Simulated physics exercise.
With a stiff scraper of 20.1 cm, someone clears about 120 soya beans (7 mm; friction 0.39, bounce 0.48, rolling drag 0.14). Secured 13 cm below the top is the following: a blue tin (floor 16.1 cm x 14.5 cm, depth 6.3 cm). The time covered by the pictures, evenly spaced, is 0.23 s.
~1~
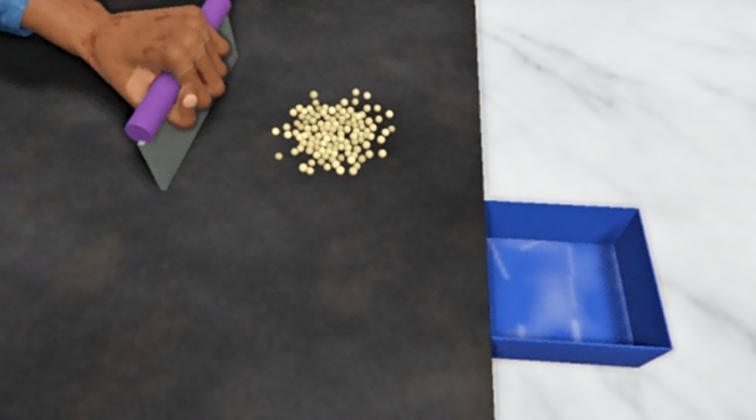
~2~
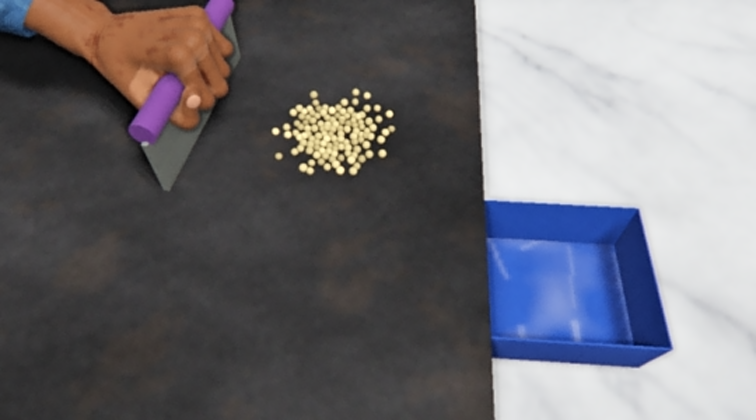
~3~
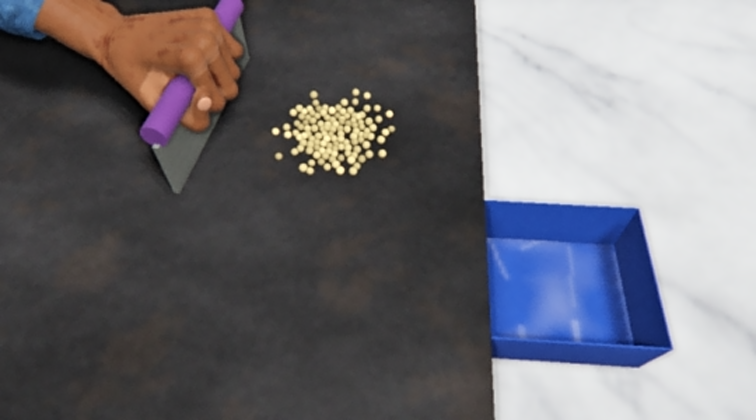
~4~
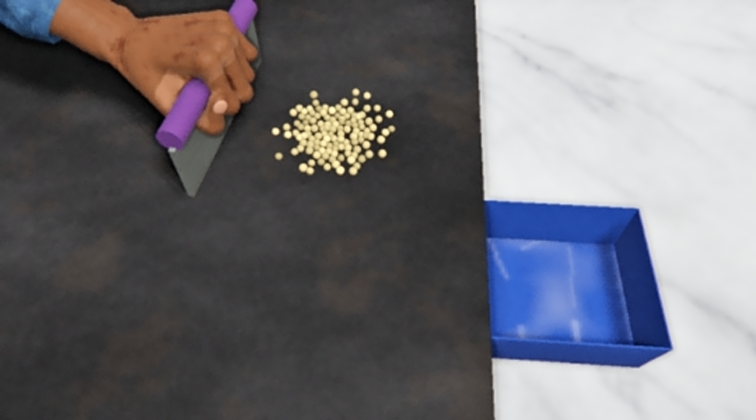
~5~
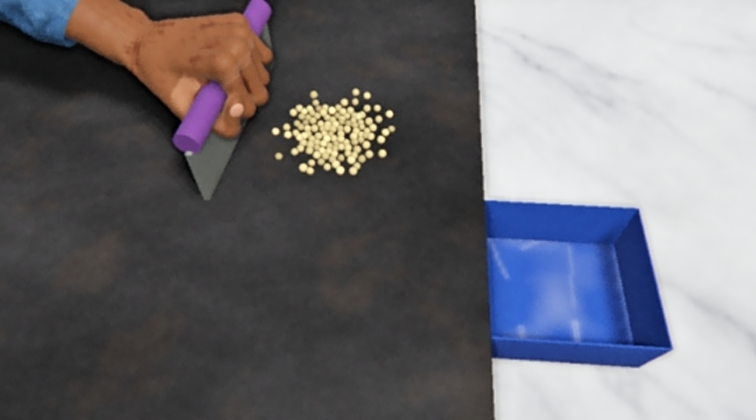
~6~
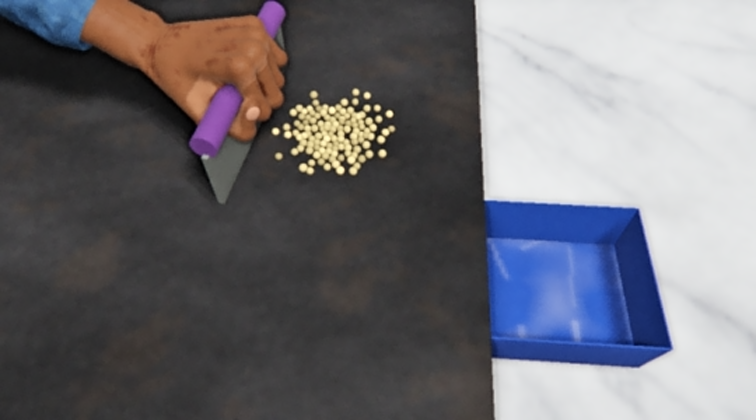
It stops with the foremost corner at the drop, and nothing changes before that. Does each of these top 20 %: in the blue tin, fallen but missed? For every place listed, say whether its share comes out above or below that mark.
Blue tin - above, missed - above.
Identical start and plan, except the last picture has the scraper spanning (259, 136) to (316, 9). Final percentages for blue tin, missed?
Blue tin: 10, missed: 70.
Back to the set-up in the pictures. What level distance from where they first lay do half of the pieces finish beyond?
About 22 cm.
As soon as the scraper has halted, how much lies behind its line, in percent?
I'd estimate close to 5 per cent.
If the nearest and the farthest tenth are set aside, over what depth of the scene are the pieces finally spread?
It spans about 18 cm.
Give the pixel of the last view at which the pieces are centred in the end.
Centre point: Approx. (512, 244) px.
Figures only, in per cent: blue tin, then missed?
Shares - blue tin 50 and missed 45.
Then, 0.31 s after the last picture, scraper 17 cm from its start, spill 12 cm wide; still on top 100 %.
Then, 0.62 s after the last picture, scraper 27 cm from its start, spill 15 cm wide; off the edge, not caught 10 %, still on top 90 %.
Then, 0.89 s after the last picture, scraper 28 cm from its start, spill 17 cm wide; blue tin 45 %, off the edge, not caught 40 %, still on top 10 %.
In the end, blue tin 50 %, fallen but missed 40 %, still on top 10 %.
